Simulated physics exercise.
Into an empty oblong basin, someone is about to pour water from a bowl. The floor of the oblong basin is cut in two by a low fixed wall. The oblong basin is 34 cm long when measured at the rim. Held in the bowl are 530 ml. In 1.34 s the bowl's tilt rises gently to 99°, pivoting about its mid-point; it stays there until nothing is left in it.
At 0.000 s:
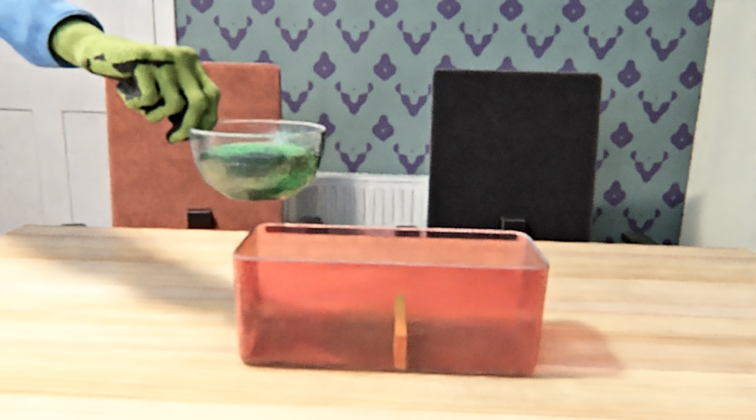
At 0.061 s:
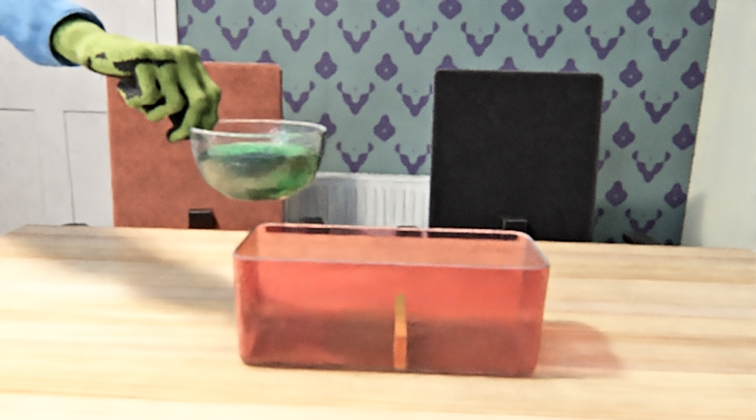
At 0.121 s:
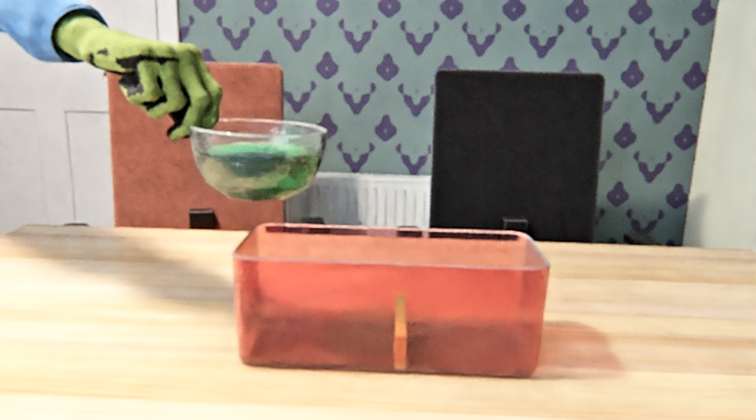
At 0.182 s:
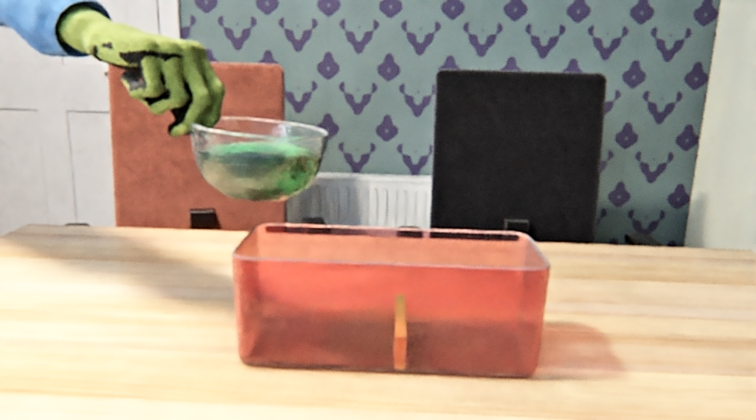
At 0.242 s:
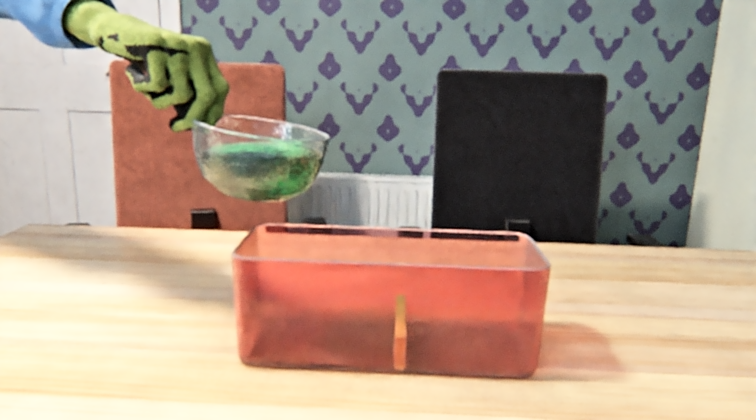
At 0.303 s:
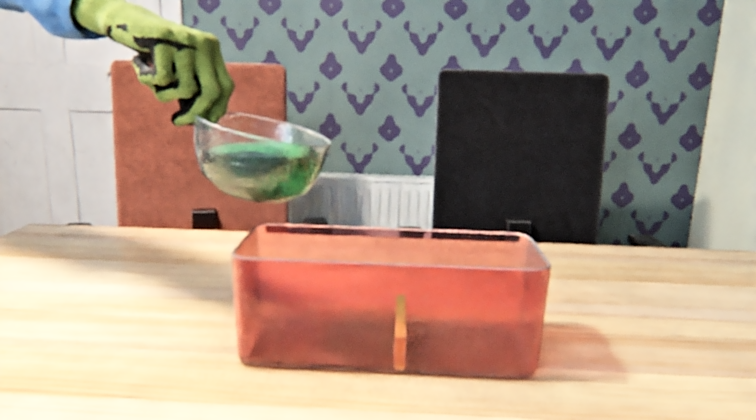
At first, a green-gloved hand holds a clear glass bowl of greenish water almost level above a wooden table, over the left part of a reddish, see-through oblong basin. Then the hand gradually tilts the bowl a little, its right rim dipping lower, while the water stays inside and the basin remains still.
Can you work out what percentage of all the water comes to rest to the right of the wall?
I would put it at 3 per cent.
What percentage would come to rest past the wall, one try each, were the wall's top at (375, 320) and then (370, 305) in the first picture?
I'd put it at about 45 per cent for the first and about 40 per cent for the second.
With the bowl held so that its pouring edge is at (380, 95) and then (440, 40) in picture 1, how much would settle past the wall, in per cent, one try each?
Respectively about 80 and 90 percent.
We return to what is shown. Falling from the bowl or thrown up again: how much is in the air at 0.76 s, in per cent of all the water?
Some 24 % is the figure.
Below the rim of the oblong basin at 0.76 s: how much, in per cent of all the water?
About 12%.
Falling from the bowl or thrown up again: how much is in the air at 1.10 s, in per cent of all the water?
Around 6 percent of the liquid.
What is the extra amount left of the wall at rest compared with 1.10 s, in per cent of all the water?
Around 12 per cent.
Then, 0.76 s in, the tilt is 60° and 65 per cent is still to pour, 12 is left of the wall and 0 right of it.
Then, 1.10 s in, the tilt is 91° and 9 per cent is still to pour, 84 is left of the wall and 1 right of it.
Then, 1.46 s in, the tilt is 99° and 0 per cent is still to pour, 97 is left of the wall and 3 right of it.
Then, 1.84 s in, the tilt is 99° and 0 per cent is still to pour, 97 is left of the wall and 3 right of it.
Finally, 97 per cent lies left of the wall, 3 right of it and 0 outside.
